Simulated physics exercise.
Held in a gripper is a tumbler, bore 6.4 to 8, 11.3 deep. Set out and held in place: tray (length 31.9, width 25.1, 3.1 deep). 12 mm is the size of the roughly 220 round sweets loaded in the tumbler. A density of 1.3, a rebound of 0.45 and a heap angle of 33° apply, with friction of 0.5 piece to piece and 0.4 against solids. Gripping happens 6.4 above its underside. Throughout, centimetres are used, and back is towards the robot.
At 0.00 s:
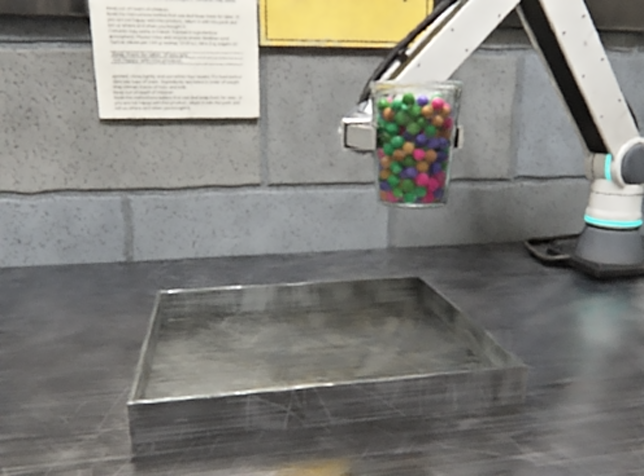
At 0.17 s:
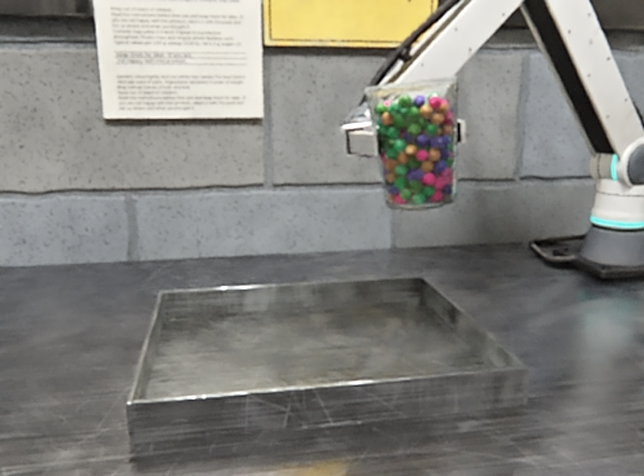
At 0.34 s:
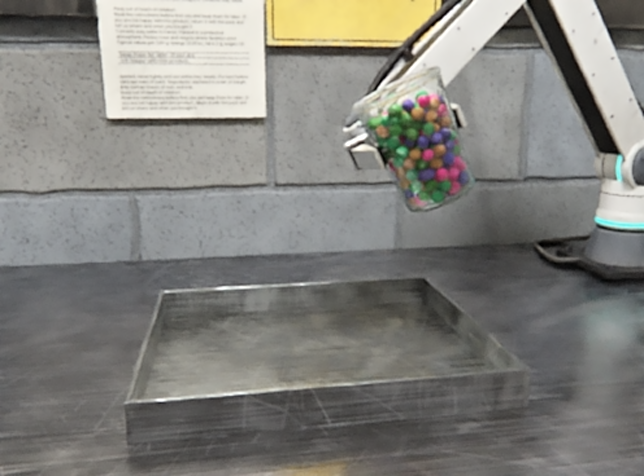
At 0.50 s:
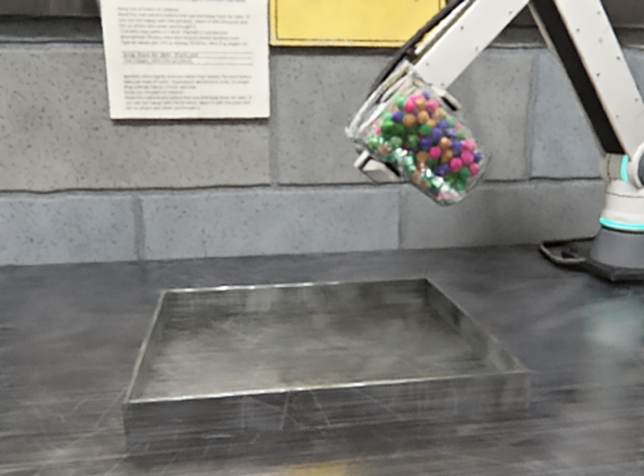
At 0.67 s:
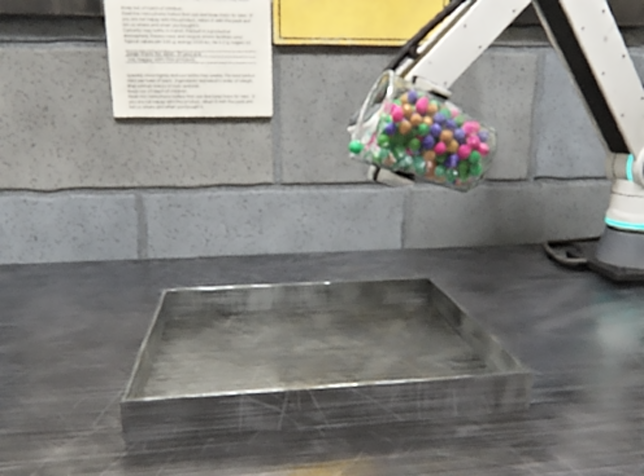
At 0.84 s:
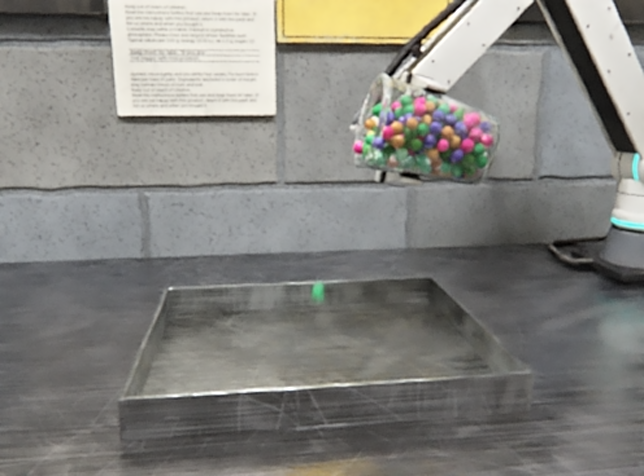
On a dark worktop against a gray block wall, a robotic arm holds a clear tumbler of multicolored balls above a rectangular metal tray, tilting it steadily leftward until it is nearly sideways and one green ball drops into the tray.
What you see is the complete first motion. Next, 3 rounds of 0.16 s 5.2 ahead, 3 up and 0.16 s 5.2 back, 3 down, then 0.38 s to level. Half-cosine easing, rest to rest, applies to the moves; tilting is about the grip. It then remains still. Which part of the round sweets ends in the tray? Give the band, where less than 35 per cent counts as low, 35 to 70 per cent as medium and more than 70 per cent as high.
High.
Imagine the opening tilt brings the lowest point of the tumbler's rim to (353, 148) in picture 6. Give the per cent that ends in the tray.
Estimate: About 55 per cent.
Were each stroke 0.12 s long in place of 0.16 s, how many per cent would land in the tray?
In that case around 95 per cent.
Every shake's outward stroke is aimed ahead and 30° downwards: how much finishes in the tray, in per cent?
Result: Approx. 45 %.
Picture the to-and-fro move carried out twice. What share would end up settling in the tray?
70 %.
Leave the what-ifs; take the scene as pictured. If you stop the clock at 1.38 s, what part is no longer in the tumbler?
About 50 per cent by then.
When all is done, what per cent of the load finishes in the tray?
Estimate: Roughly 80 %.
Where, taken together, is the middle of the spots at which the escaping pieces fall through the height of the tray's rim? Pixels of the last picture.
Close to pixel (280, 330).
By 1.38 s, tilted 76° forward, highest piece 24 above the table; 109 in the tumbler, 109 in the tray, 4 in flight or on a rim.
By 1.91 s, tilted 61° forward, highest piece 21 above the table; 176 in the tray, 43 in the tumbler, 3 in flight or on a rim.
By 2.38 s, level, highest piece 21 above the table; 179 in the tray, 43 in the tumbler.
By 3.43 s, level, highest piece 21 above the table; 179 in the tray, 43 in the tumbler.
Final count, 179 in the tray, 43 in the tumbler. That is 81 % in the tray.
